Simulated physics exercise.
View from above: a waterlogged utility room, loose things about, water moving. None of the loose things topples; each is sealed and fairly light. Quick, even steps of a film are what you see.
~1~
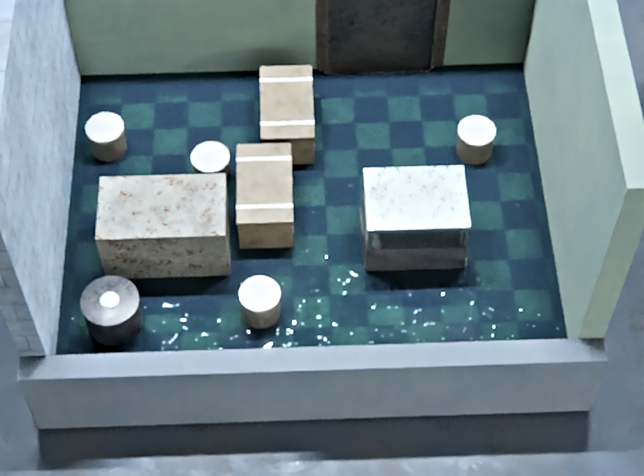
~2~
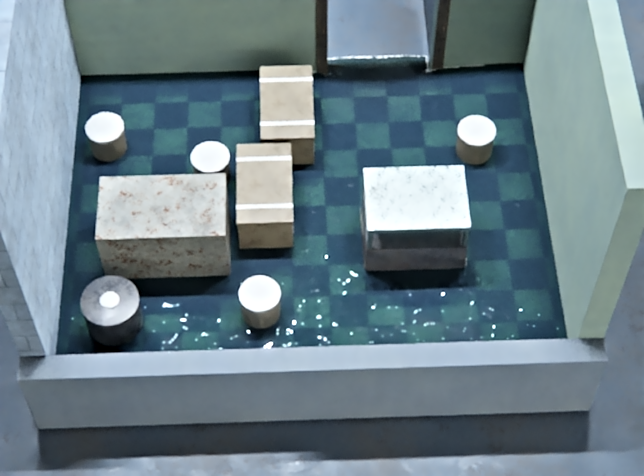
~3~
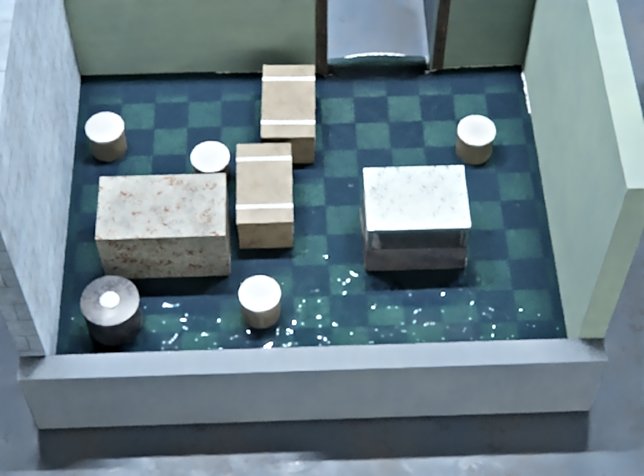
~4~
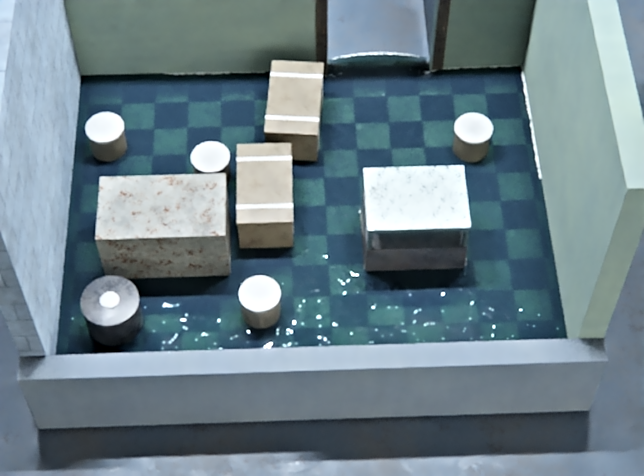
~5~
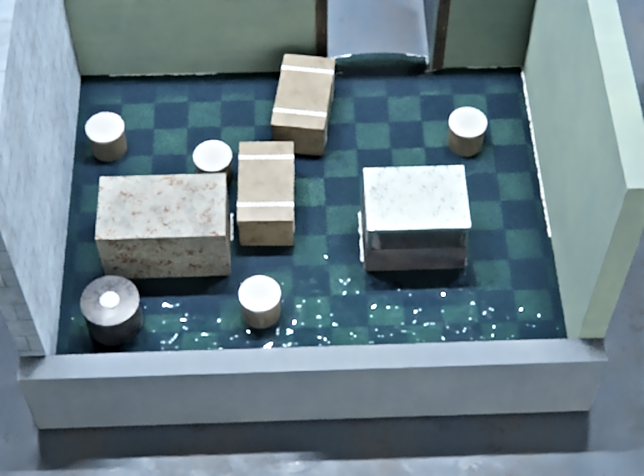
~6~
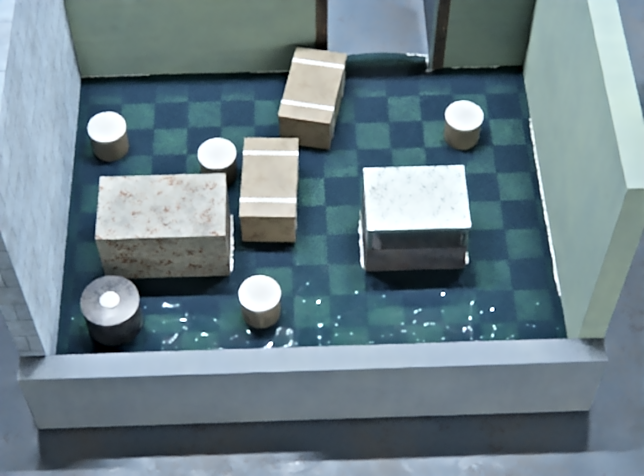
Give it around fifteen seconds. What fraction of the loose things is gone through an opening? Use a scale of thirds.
On that scale, between one and two thirds.
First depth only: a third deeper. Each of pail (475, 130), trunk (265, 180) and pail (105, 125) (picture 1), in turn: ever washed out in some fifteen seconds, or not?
In turn: Swept away, swept away, remains.
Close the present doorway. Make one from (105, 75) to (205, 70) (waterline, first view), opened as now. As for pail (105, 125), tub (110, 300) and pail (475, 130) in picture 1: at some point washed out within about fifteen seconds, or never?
First exits, second never exits, third never exits.
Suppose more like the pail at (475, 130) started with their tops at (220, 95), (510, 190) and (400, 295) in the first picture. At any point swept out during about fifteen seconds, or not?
First copy escapes, second copy escapes, third copy doesn't escape.
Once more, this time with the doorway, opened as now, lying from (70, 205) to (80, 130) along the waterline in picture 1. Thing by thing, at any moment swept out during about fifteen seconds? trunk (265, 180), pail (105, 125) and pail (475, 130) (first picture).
Remains, escapes, remains.
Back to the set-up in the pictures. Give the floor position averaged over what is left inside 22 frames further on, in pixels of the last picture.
Their centre sits close to (233, 192) on the floor of the last picture.
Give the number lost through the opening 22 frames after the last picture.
3.
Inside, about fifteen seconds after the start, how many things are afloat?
By my reckoning the number comes out at 3.
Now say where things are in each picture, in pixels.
A trunk at (287, 101), afloat; a pail at (477, 130), afloat; 0 of 7 have shifted, in the first frame.
A trunk at (287, 101) floats; a pail at (477, 130), afloat; 0 of 7 have shifted, in the second frame.
A trunk at (288, 100) floats; a pail at (477, 130), afloat; 0 of 7 have shifted, in the third frame.
A trunk at (294, 97), afloat, close to its start; a pail at (474, 128) floats, close to its start; 1 of 7 have shifted, in the fourth frame.
A trunk at (304, 91) floats, close to its start; a pail at (468, 122), afloat, close to its start; 2 of 7 have shifted, in the fifth frame.
A trunk at (313, 84) floats, a stride from its start; a pail at (464, 115), afloat, close to its start; 4 of 7 have shifted, in the sixth frame.
A moment on, 0 of 7 are out; 7 afloat.
Next, 2 of 7 are out; 5 afloat.
Later, 3 of 7 are out; 4 afloat.
In the end, 4 of 7 are out; 3 afloat.
